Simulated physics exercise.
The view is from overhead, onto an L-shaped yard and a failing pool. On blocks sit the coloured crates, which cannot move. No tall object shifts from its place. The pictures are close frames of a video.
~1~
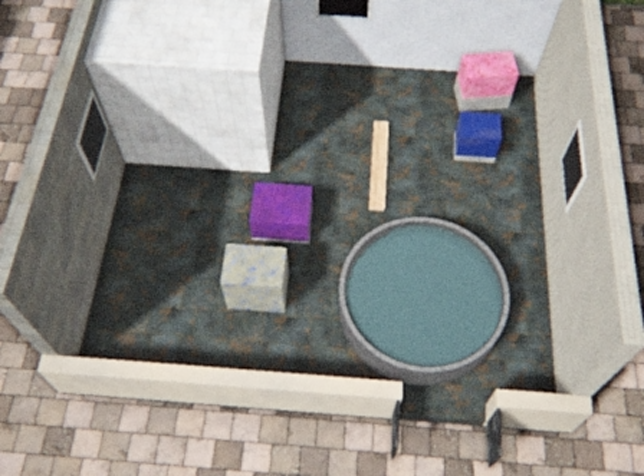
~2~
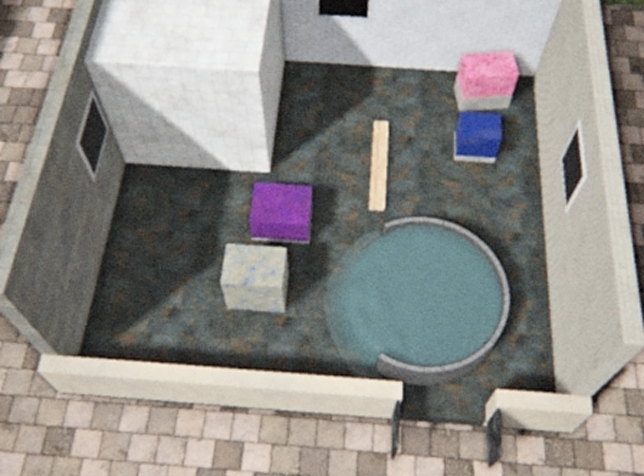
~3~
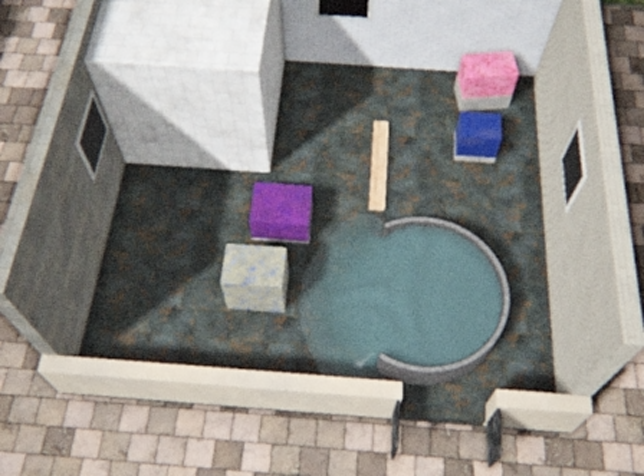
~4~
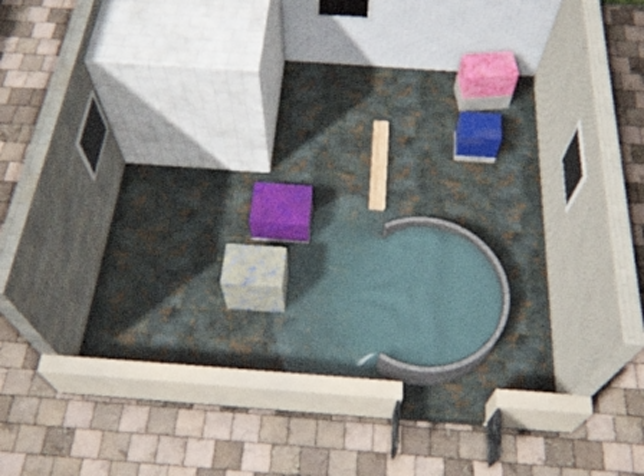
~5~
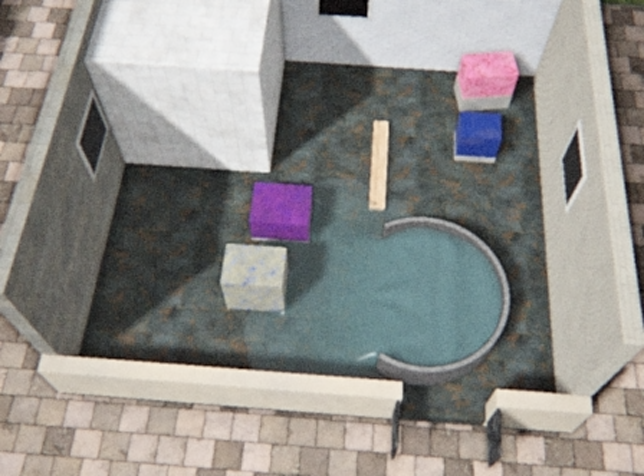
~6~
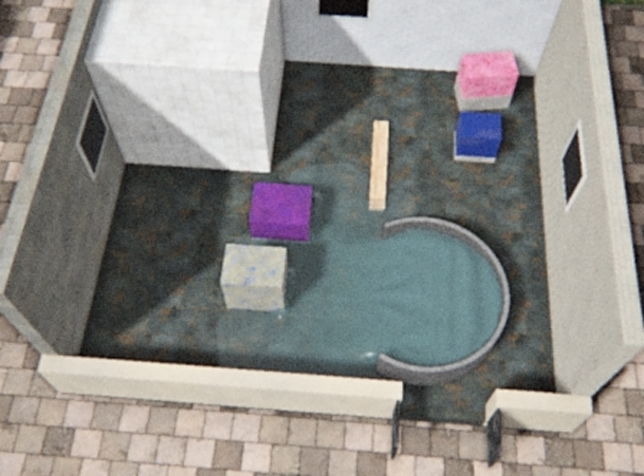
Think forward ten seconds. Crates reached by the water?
Blue crate not reached, purple crate reached, pink crate not reached.
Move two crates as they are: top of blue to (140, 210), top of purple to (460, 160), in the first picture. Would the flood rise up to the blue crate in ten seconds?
Well, the blue one goes wet in the end.
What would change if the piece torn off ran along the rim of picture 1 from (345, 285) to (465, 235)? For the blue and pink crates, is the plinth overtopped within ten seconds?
First, the blue crate is flooded; second, the pink crate is not reached.
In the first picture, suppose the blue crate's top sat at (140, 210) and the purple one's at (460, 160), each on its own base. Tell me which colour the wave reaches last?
Answer: The purple one.
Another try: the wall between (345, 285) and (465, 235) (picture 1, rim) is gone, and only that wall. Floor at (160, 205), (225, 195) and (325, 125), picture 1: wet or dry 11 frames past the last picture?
One by one, they turn out drenched, not soaked and drenched.
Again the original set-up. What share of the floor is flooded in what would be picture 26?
Around 60 percent of it.
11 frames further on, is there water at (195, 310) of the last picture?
That point would be inundated.
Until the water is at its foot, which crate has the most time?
From the pictures, the blue crate.
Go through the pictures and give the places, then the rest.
In the first picture, the pool at (423, 293) is whole and still.
In the second picture, water pours out at (344, 296) and has run to a hidden place.
In the third picture, the front is at (369, 219), out from the gap at (344, 297).
In the fourth picture, water pours out at (343, 298) and has run to (359, 200).
In the fifth picture, water pours out at (343, 298) and has run to (332, 183).
In the sixth picture, water pours out at (343, 298) and has run to (309, 170).
A moment on, water covers 35 % of the floor; the blue crate not reached, the purple crate water round its plinth, the pink crate not reached.
Next, water covers 55 % of the floor; the blue crate not reached, the purple crate water round its plinth, the pink crate not reached.
Then, water covers 60 % of the floor; the blue crate not reached, the purple crate water round its plinth, the pink crate not reached.
Later, water covers 80 % of the floor; the blue crate water round its plinth, the purple crate water round its plinth, the pink crate water round its plinth.
In the end, water covers 95 % of the floor; the blue crate stayed above the water, the purple crate was topped, the pink crate stayed above the water.
